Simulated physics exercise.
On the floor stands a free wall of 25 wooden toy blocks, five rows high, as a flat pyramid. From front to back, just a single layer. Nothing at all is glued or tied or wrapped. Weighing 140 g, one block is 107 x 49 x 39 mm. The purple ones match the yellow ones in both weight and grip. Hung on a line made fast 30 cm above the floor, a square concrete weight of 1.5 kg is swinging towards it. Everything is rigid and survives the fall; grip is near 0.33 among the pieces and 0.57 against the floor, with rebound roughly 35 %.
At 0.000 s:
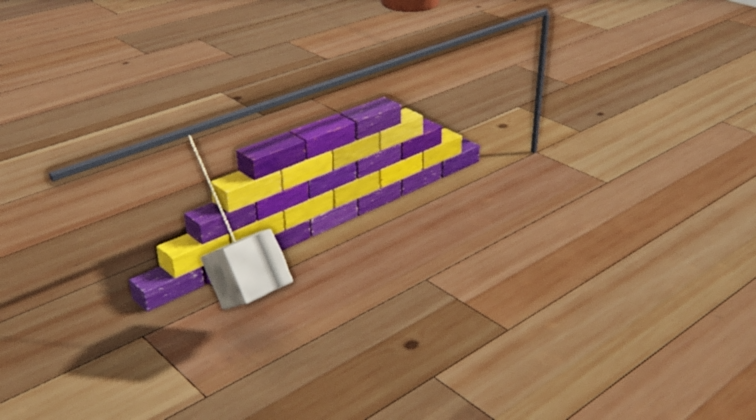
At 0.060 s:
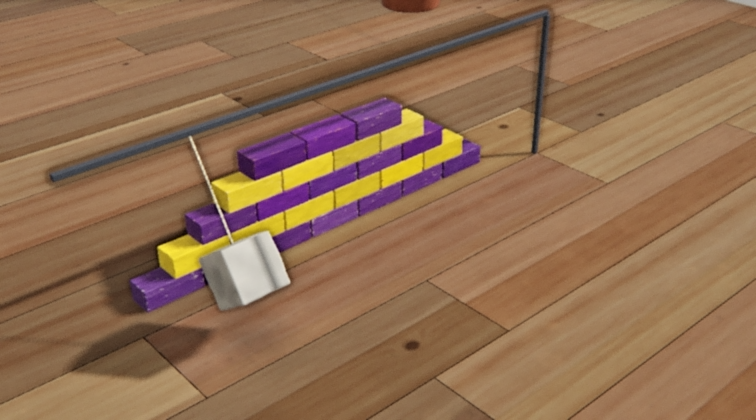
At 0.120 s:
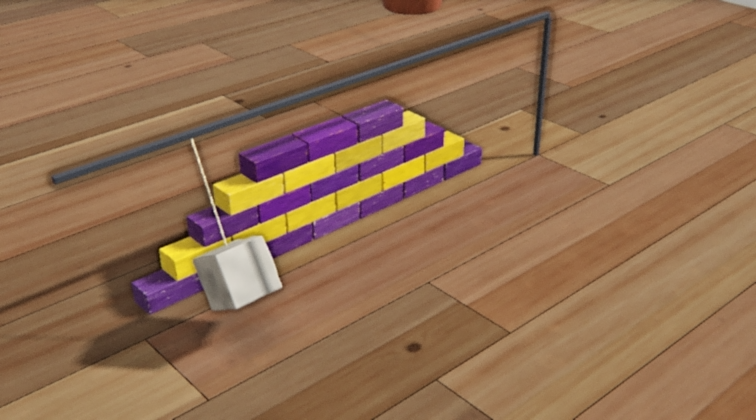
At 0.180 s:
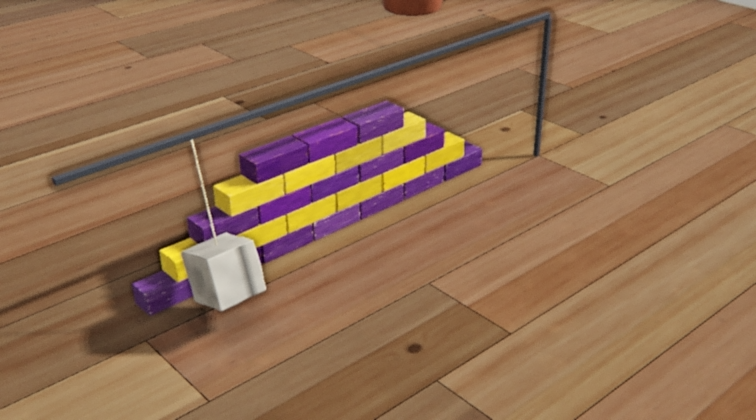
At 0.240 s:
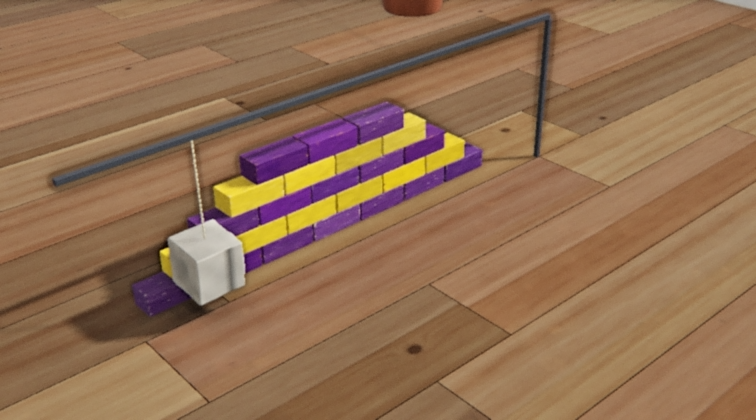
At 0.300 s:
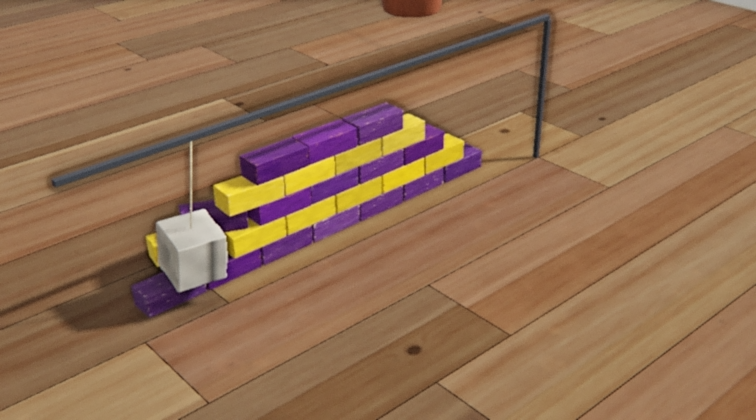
White block on a string swinging leftward into the left end of a purple and yellow toy block wall, shifting blocks there slightly.
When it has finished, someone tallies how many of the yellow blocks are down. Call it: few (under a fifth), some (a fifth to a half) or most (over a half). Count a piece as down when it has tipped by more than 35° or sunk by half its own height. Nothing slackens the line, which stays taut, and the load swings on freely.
Few.
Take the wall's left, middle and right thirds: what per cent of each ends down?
From the left: 30, then 0, then 0 percent.
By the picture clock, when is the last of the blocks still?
That happens at roughly 1.5 seconds.
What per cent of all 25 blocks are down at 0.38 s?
At that instant, 5 percent.
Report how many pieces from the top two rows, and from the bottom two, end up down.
Top: 0; bottom: 1.
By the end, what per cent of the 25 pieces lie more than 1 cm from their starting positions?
The answer is 15 percent.
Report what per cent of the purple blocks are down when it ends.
Purple: 10%.
After 0.38 s, line 22° past plumb; 1 of the 10 yellow blocks down (1 of 25 in all colours); top yellow block unmoved.
After 0.56 s, line 23° past plumb; 1 of the 10 yellow blocks down (2 of 25 in all colours); top yellow block unmoved.
At rest (1.5 s), line 24° past plumb; 1 of the 10 yellow blocks down (2 of 25 in all colours); top yellow block unmoved; top purple block unmoved. That is 10 per cent. As the last picture would show them, middles, top yellow block near (350, 152), top purple block near (325, 141).
